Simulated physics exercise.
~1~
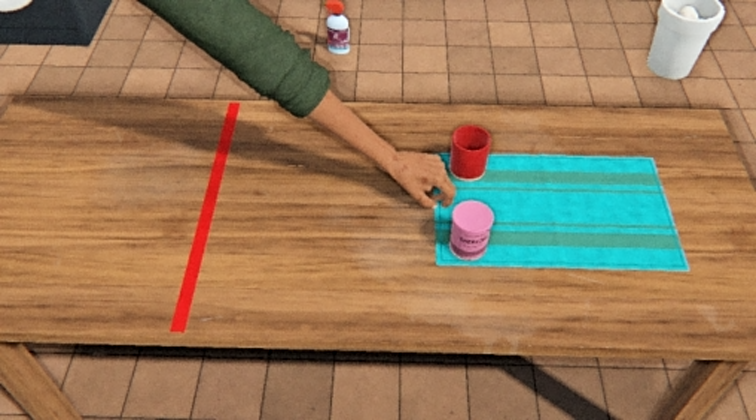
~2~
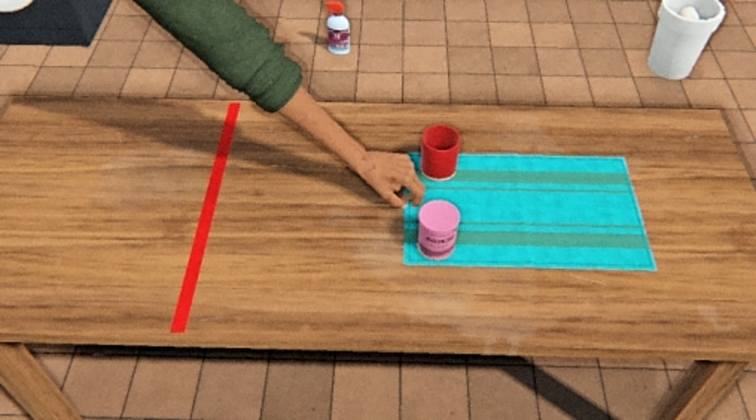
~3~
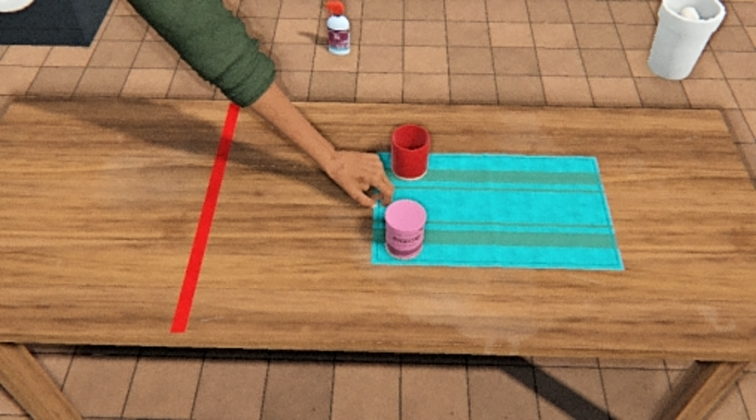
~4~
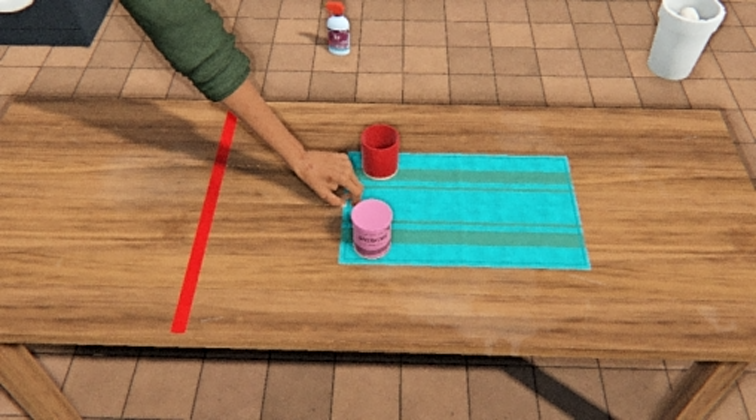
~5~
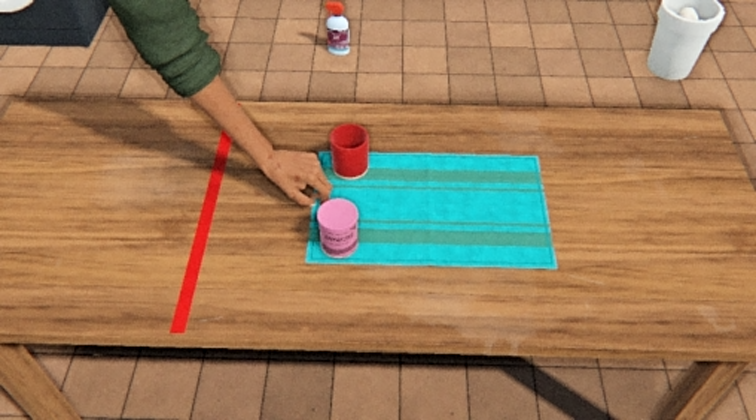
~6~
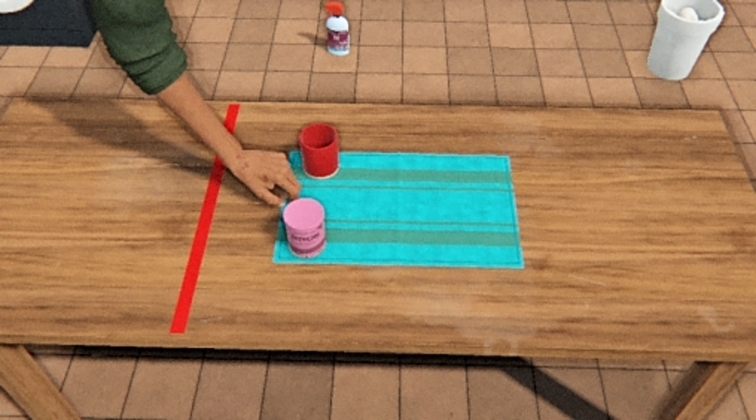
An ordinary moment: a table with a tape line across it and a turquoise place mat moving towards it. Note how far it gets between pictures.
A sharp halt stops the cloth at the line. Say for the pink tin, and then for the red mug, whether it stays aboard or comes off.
Here it is: The pink tin comes off, the red mug comes off.
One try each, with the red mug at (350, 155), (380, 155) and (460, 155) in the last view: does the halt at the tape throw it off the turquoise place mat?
Results per try: First, the object tumbles off; second, the object tumbles off; third, the object does not fall.
Then, 0.08 s past the final frame, hem short of the tape; pink tin on the cloth near (253, 228); red mug on the cloth near (272, 151).
Then, 0.19 s past the final frame, hem at the tape; pink tin ahead of the hem near (185, 227); red mug ahead of the hem near (211, 150).
When it is over, hem at the tape; pink tin ahead of the hem near (98, 226); red mug ahead of the hem near (131, 149). The pink tin leaves the cloth and the red mug shoots off the front.
